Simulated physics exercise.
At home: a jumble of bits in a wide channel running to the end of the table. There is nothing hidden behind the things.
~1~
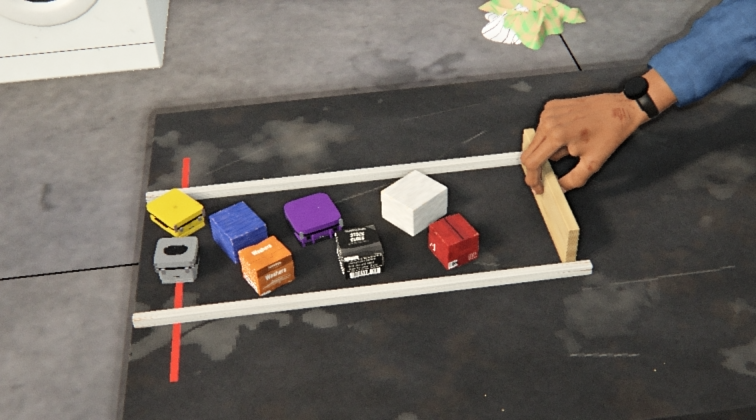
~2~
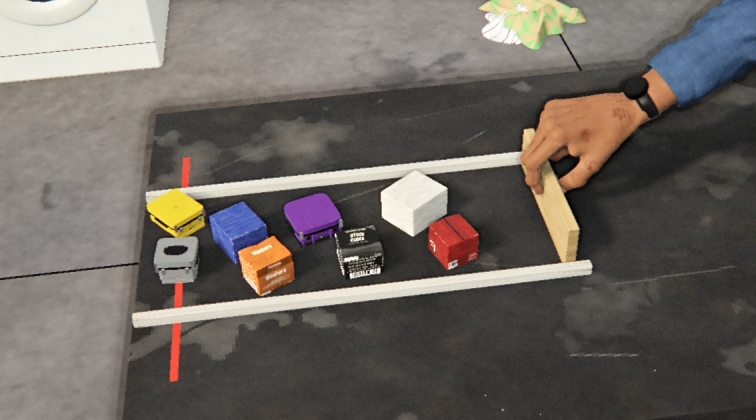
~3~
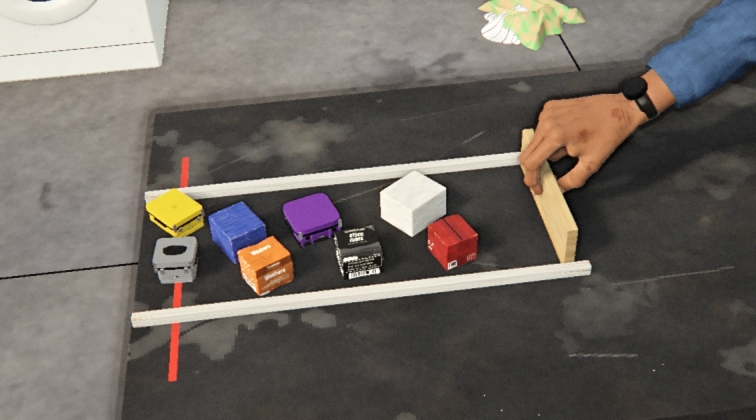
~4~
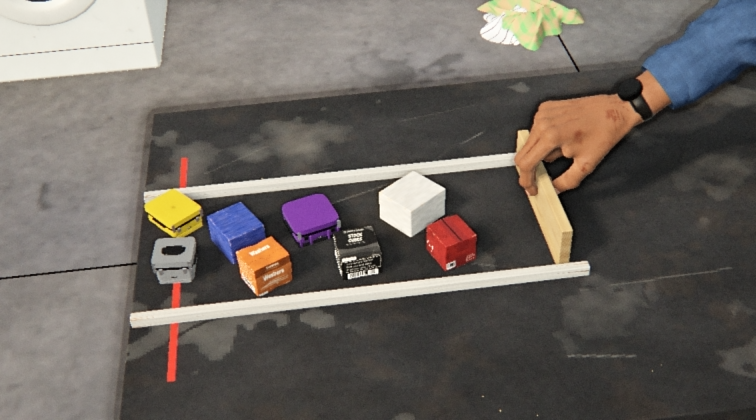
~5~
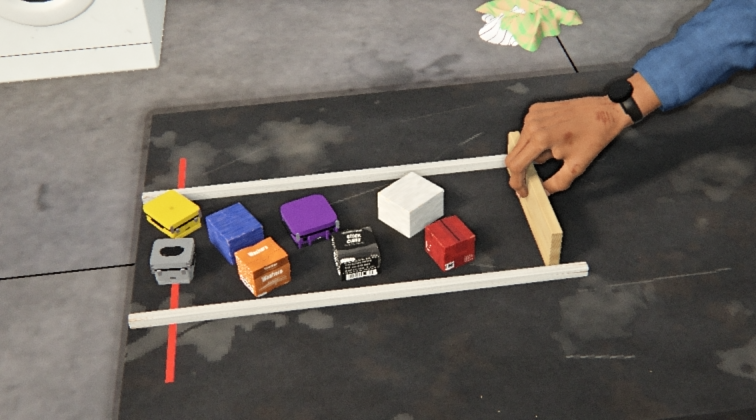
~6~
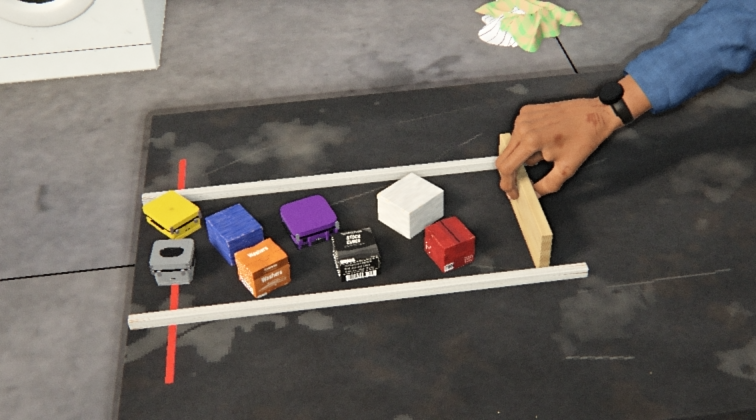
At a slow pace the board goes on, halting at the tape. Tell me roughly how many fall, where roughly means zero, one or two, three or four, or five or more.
Roughly, five or more fall.
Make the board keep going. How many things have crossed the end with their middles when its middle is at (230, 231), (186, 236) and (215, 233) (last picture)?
Place by place: 3, 6 and 3.
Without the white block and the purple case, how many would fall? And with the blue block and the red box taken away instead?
Taking the two tries in turn, it comes to 3 and 4.
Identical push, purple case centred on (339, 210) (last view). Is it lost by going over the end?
The purple case goes off.
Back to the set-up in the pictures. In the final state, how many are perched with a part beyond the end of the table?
Count of overhanging things: 1.
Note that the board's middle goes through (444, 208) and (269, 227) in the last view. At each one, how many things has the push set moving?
Counting first: 2, next 8.
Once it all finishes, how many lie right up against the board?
That comes to 2.
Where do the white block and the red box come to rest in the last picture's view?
White block at (151, 222), red box at (155, 274).
A little later, none off yet; yellow case at rest near (173, 216); grey case at rest near (174, 262); blue block at rest near (236, 234).
Next, none off yet; yellow case at rest near (173, 216); grey case moving near (170, 264); blue block shifted about its own width near (207, 237).
Later still, one off so far; yellow case shifted a little near (158, 214); grey case dropping near (103, 374); blue block tilted a little near (114, 254).
When it is over, the number that fall off is five or more; down, black box, purple case, orange box, blue block, grey case and yellow case.
